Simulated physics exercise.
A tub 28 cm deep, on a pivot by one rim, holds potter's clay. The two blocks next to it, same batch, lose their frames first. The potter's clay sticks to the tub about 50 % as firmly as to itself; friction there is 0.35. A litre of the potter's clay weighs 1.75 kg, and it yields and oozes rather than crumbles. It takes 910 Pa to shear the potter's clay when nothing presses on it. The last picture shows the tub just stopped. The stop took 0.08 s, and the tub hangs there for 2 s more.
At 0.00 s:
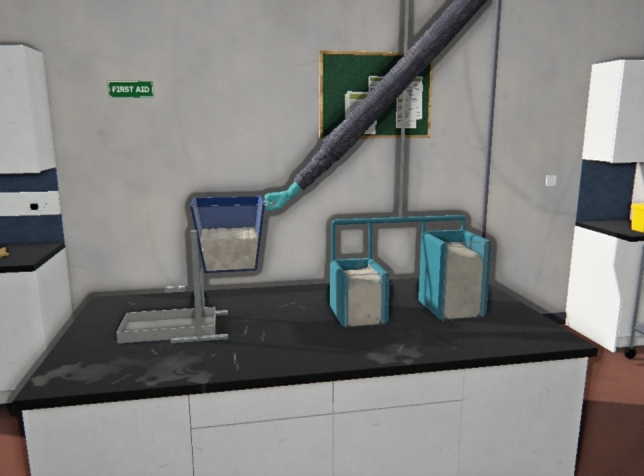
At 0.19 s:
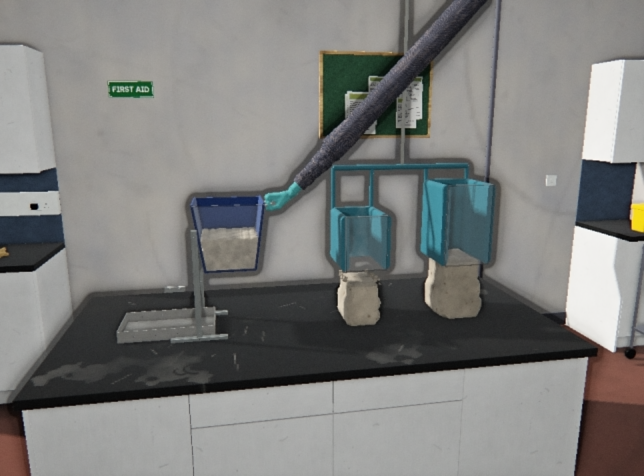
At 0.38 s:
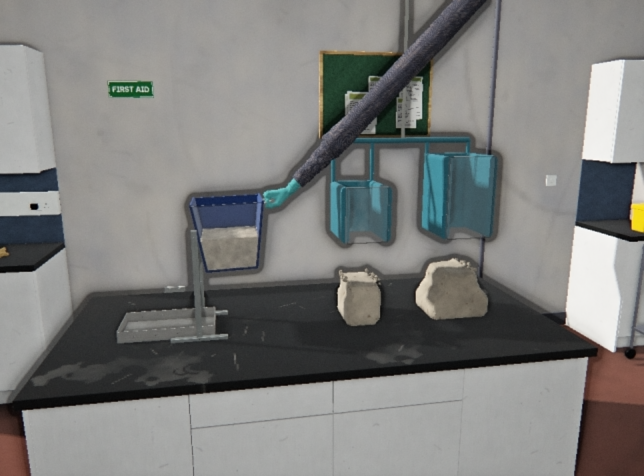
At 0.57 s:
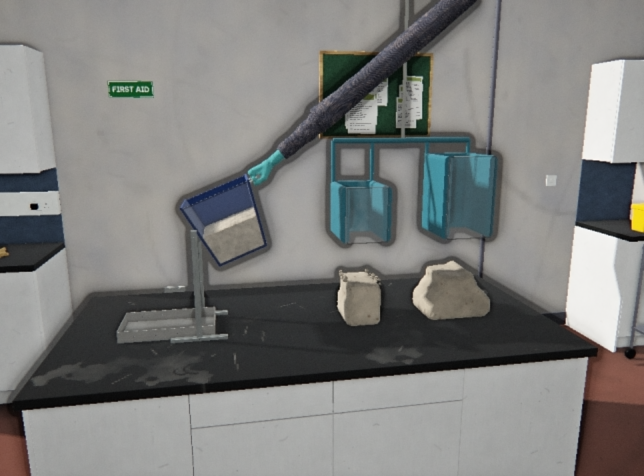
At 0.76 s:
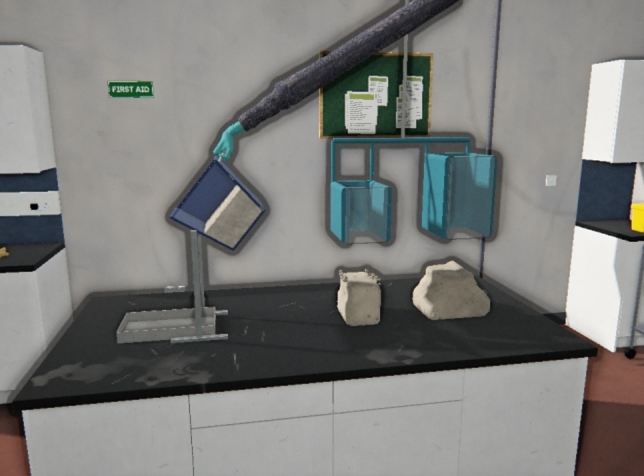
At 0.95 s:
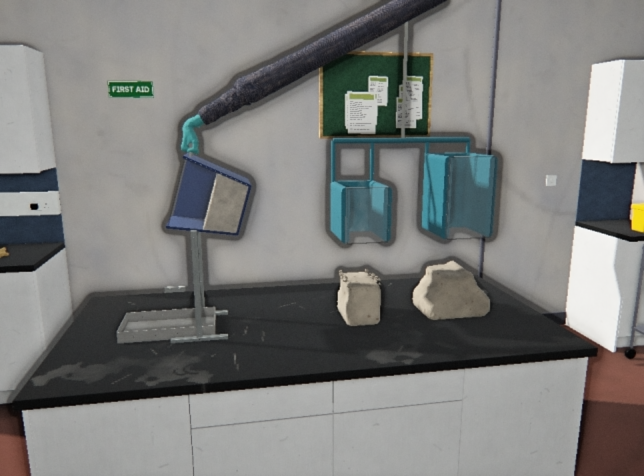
At the start, two teal boxes holding pale clay stand beside a raised blue tub of clay. The boxes lift away, and the right block sags and widens while the left keeps its shape. Then a dark arm's teal gripper swings the tub steeply leftward, its clay still inside.
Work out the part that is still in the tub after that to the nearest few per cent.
The part that is still in the tub after that is near 100 %.
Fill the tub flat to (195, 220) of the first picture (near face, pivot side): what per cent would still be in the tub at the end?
Then about 100 %.
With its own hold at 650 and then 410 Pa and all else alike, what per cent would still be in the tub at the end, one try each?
In that order: 100 %, 100 %.
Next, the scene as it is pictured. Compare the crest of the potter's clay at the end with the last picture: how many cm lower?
About 0 cm.
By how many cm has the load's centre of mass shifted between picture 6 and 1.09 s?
Some 0 cm.
After 1.09 s, the tub is at 73 degrees and holds 100 %.
After 1.26 s, the tub is at 73 degrees and holds 100 %.
After 1.43 s, the tub is at 73 degrees and holds 100 %.
After 1.60 s, the tub is at 73 degrees and holds 100 %.
After 2.95 s, the tub is at 73 degrees and holds 100 %.
